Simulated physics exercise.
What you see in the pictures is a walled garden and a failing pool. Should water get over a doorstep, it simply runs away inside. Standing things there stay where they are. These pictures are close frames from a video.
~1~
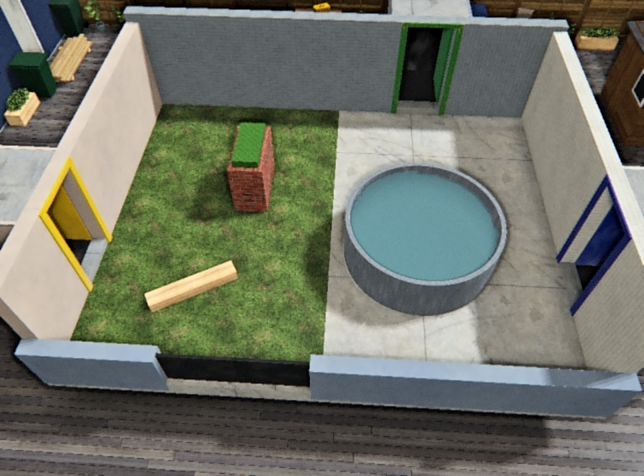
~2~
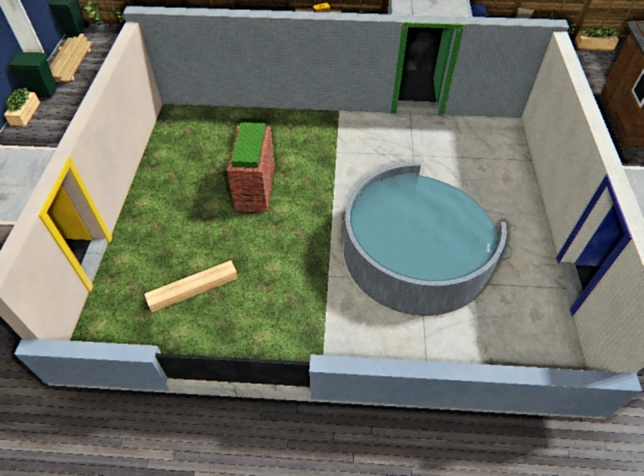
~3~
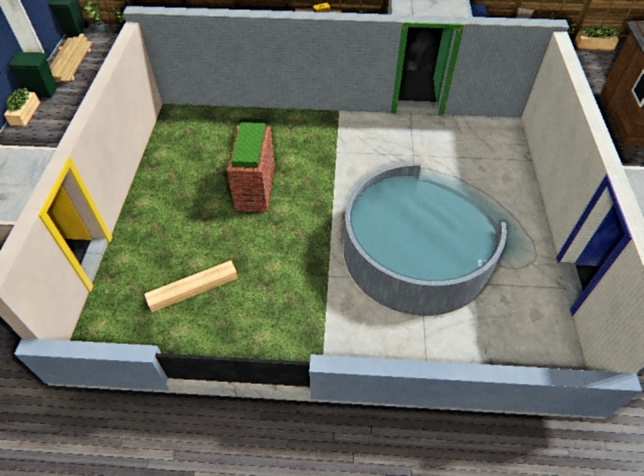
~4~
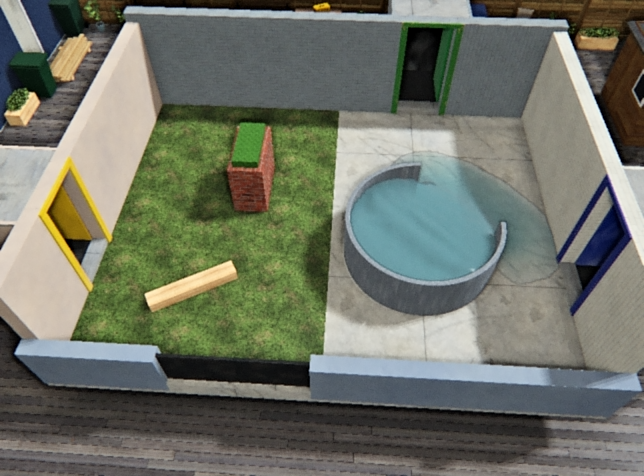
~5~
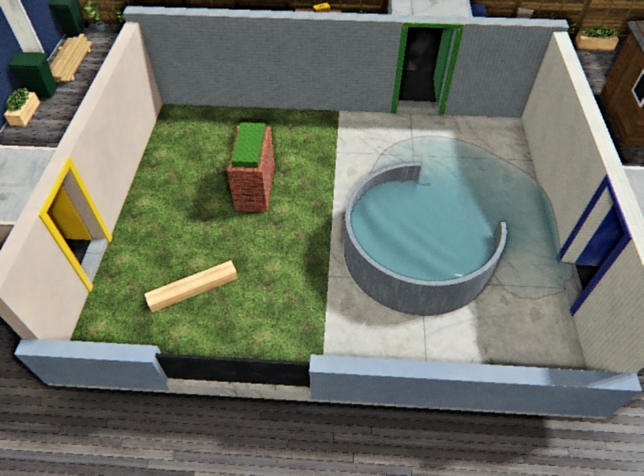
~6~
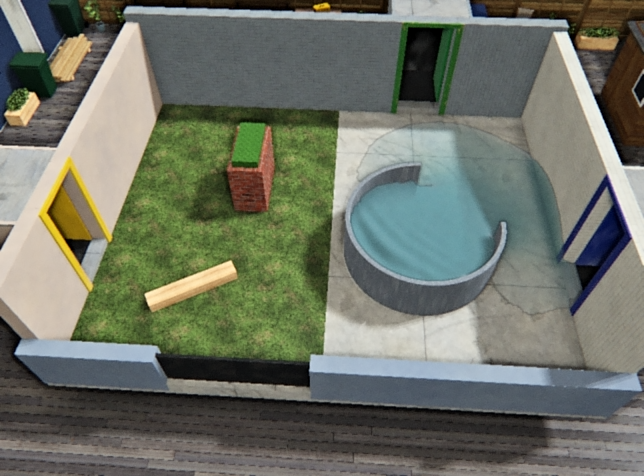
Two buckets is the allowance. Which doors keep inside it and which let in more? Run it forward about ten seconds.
Here is how it goes: The blue door lets in more; the yellow door keeps inside it; the green door lets in more.
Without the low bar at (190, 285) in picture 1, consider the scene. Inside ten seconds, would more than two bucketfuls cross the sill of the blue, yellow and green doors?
In that case blue door gets too much, yellow door gets less, green door gets too much.
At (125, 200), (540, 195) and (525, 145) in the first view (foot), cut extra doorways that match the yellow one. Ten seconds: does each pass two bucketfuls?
First ends up below, second ends up above, third ends up above.
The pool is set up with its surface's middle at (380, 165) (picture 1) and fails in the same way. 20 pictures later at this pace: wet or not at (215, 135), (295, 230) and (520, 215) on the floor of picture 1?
Bone-dry, bone-dry, soaked.
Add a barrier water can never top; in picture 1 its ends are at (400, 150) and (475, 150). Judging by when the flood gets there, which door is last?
I'd name the yellow-painted one.
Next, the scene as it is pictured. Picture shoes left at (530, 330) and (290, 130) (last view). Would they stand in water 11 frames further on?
Lab note, in the order given: Wet through; unwetted.
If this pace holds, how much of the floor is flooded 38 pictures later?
By my count, 85 percent.
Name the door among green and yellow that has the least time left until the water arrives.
Answer: The green-painted one.
A moment on, water covers 25 % of the floor; the blue door under two buckets in, the yellow door not reached, the green door under two buckets in.
Next, water covers 30 % of the floor; the blue door under two buckets in, the yellow door not reached, the green door under two buckets in.
Then, water covers 50 % of the floor; the blue door over two buckets in, the yellow door not reached, the green door over two buckets in.
Later, water covers 85 % of the floor; the blue door over two buckets in, the yellow door not reached, the green door over two buckets in.
In the end, water covers 100 % of the floor; the blue door over two buckets in, the yellow door wet at the sill, nothing in, the green door over two buckets in.
